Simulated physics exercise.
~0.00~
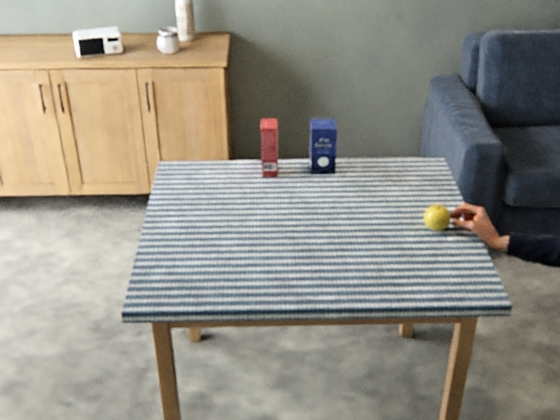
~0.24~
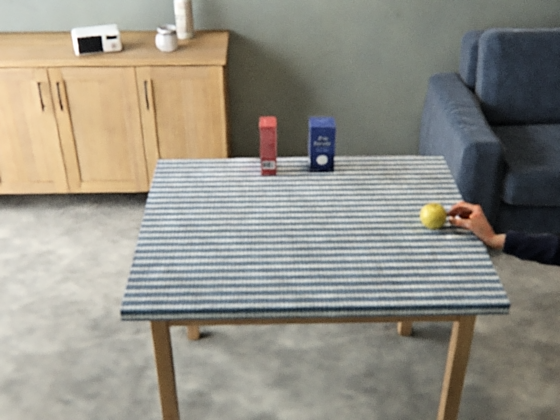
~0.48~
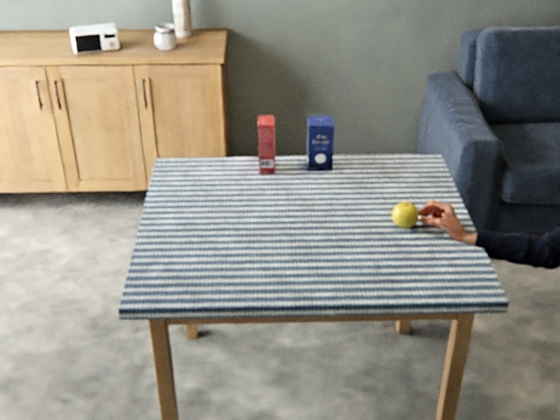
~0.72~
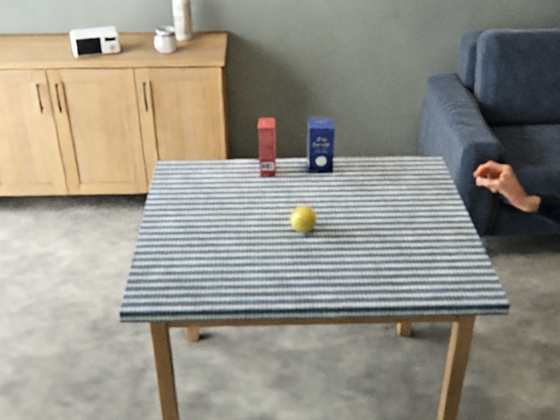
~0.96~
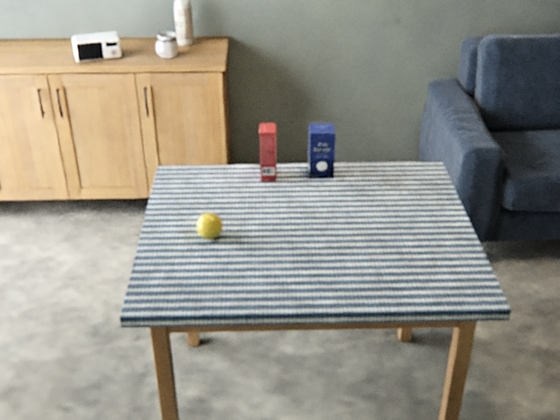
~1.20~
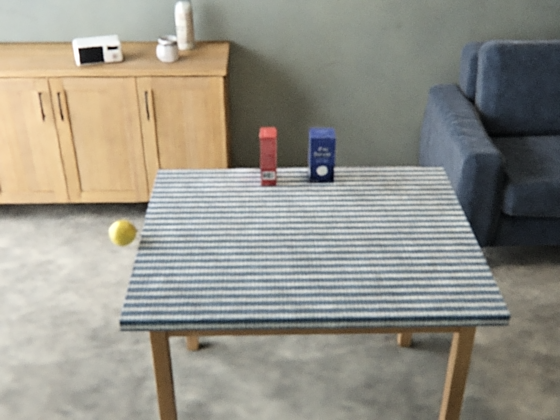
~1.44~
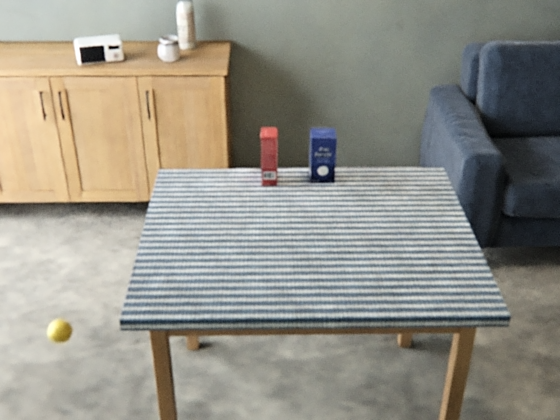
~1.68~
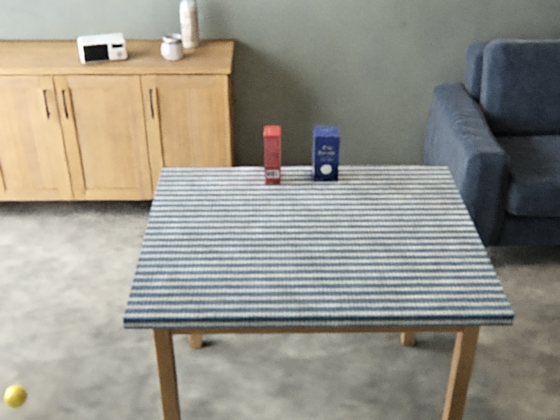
Hand shoving a yellow apple left across a striped table past red and blue cartons, the apple dropping off the left edge.
